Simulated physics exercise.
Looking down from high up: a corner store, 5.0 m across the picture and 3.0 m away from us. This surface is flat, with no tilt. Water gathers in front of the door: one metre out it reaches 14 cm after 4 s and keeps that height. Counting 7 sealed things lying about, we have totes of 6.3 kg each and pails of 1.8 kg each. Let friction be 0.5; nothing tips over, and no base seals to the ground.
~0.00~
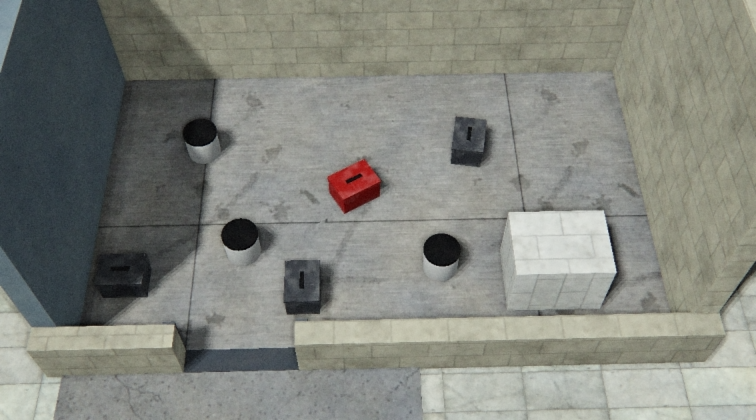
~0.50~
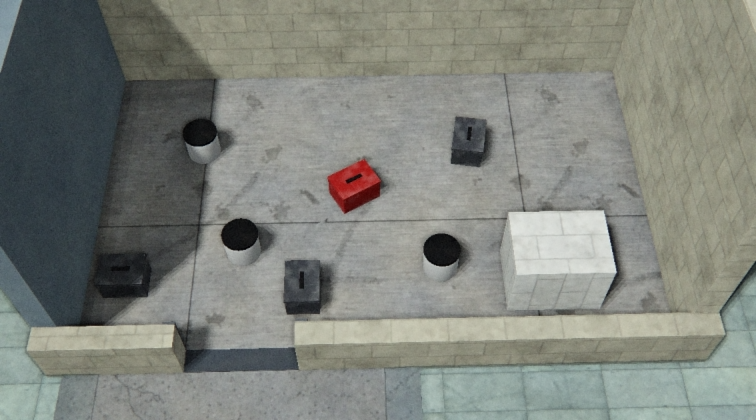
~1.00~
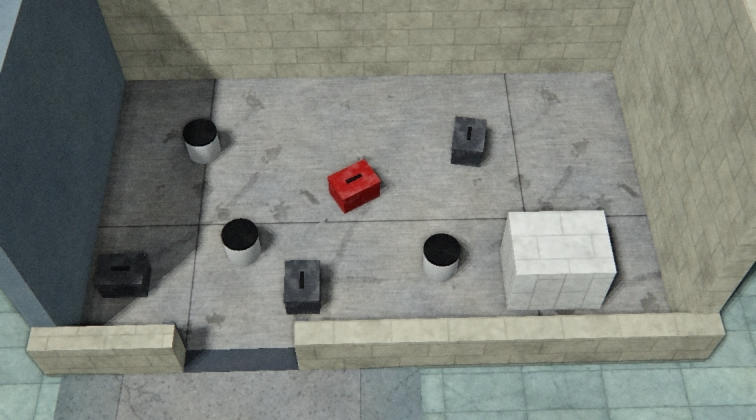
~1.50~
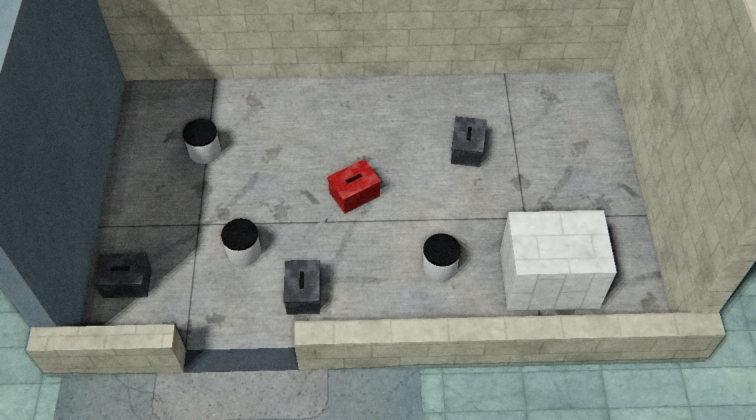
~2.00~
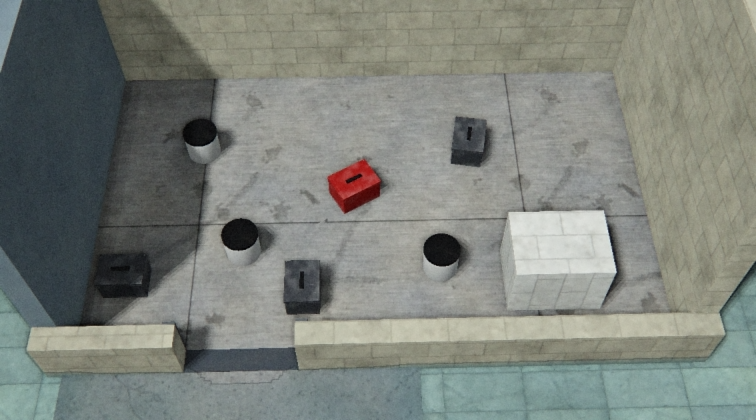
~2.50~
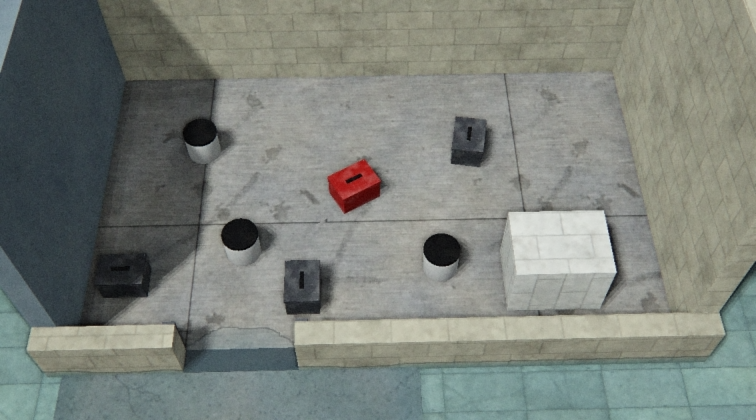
Water spreads over the pale paving outside a walled store, tinting it blue-green, then covers the strip before the doorway and just crosses the threshold, while the red tote, dark totes, pails and white block inside stay still.
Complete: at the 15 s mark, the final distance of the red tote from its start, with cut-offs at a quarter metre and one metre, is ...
Short of a quarter metre.
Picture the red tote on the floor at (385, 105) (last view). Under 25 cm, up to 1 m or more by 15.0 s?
Result: It drifts a great deal.
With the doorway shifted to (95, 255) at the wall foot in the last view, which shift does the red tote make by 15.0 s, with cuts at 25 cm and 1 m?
Then the red tote would have hardly moved.
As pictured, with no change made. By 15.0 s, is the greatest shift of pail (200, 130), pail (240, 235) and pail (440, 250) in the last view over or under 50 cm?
First greater, then greater, then smaller.
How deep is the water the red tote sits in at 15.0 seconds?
Roughly 3 cm.
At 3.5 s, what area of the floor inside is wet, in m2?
Wet area: Approx. 1.0 m2.
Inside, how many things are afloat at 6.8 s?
At that time, 2.
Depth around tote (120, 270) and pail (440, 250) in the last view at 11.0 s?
About 5 and 2 cm.
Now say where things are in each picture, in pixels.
In the first frame, the red tote at (354, 179) rests on the ground; water covers 0.0 m2; 0 of 7 have shifted.
In the second frame, the red tote at (354, 179) rests on the ground; 0.0 m2 under water; 0 of 7 have shifted.
In the third frame, the red tote at (354, 179) rests on the ground; water covers 0.0 m2; 0 of 7 have shifted.
In the fourth frame, the red tote at (354, 179) rests on the ground; water covers 0.0 m2; 0 of 7 have shifted.
In the fifth frame, the red tote at (354, 179) rests on the ground; water covers 0.0 m2; 0 of 7 have shifted.
In the sixth frame, the red tote at (354, 179), on the bottom; water covers 0.1 m2; 0 of 7 have shifted.
After 3.5 s the red tote is near (354, 179), 0.0 m from its start, aground; 0 afloat.
After 6.8 s the red tote is near (354, 179), 0.0 m from its start, aground; 2 afloat.
After 11.0 s the red tote is near (354, 179), 0.0 m from its start, aground; 2 afloat.
After 15.0 s the red tote is near (354, 179), 0.0 m from its start, aground; 4 afloat.
